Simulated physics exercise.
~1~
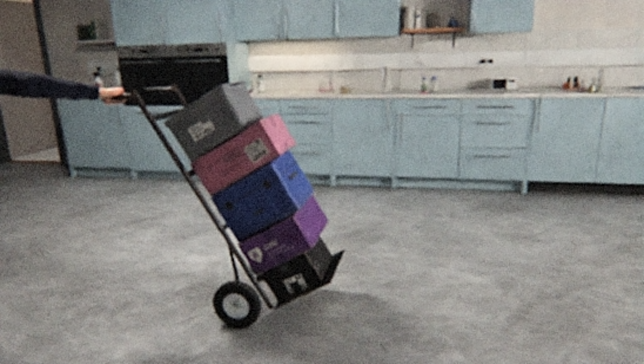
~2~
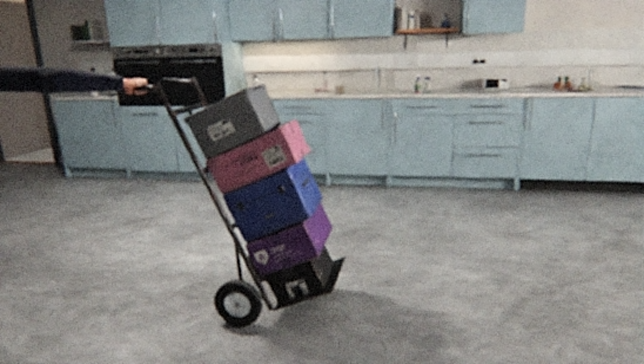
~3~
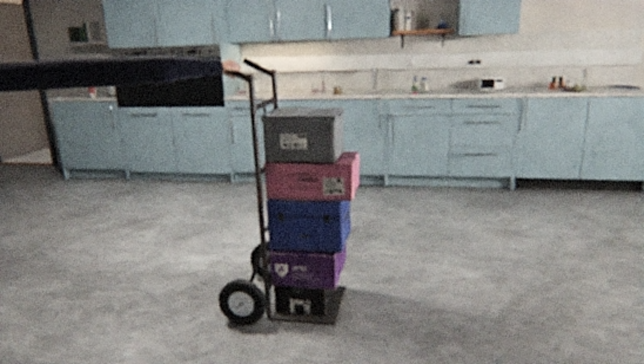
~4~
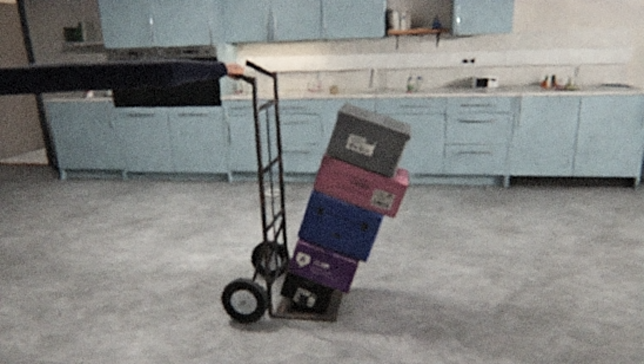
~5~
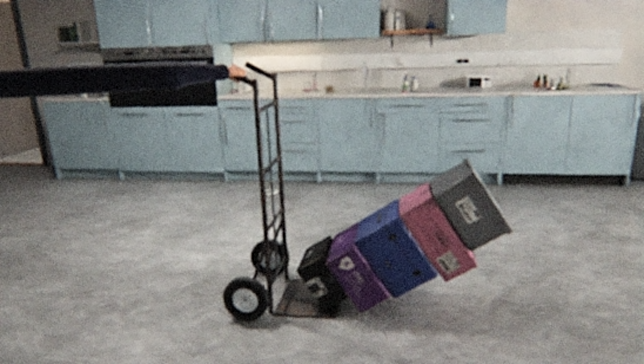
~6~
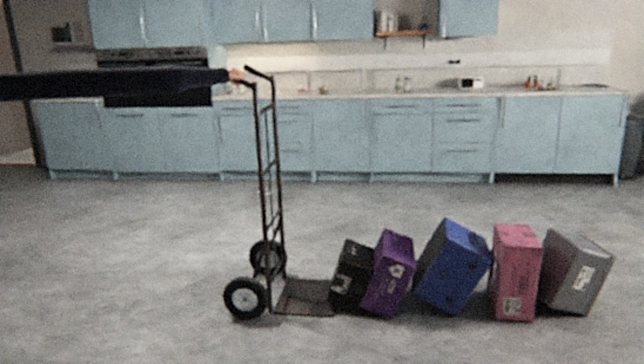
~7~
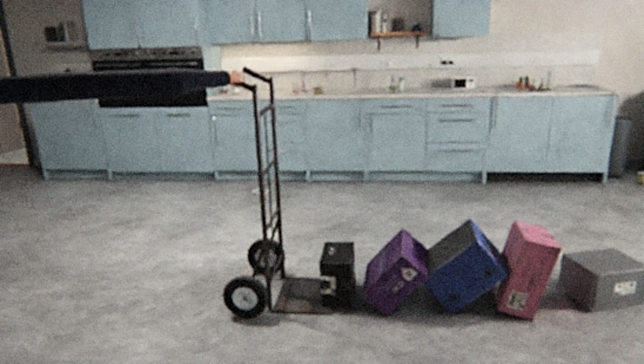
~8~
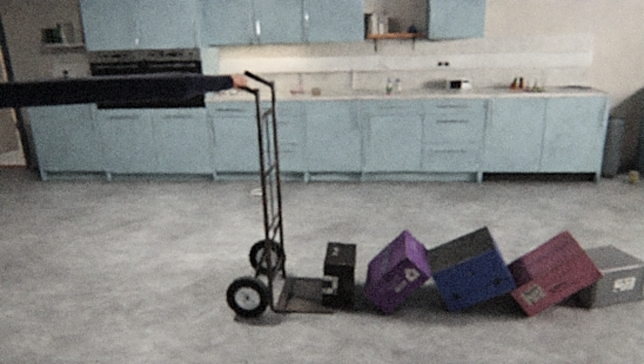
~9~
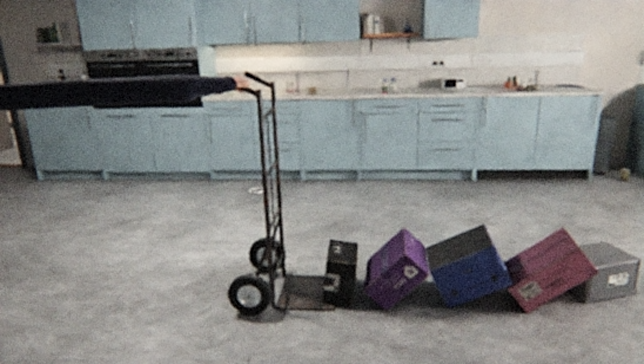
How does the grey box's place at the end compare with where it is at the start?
At the start the grey box is on top of the stack on the hand truck, and at the end it lies on the floor at the far right of the row of fallen boxes.
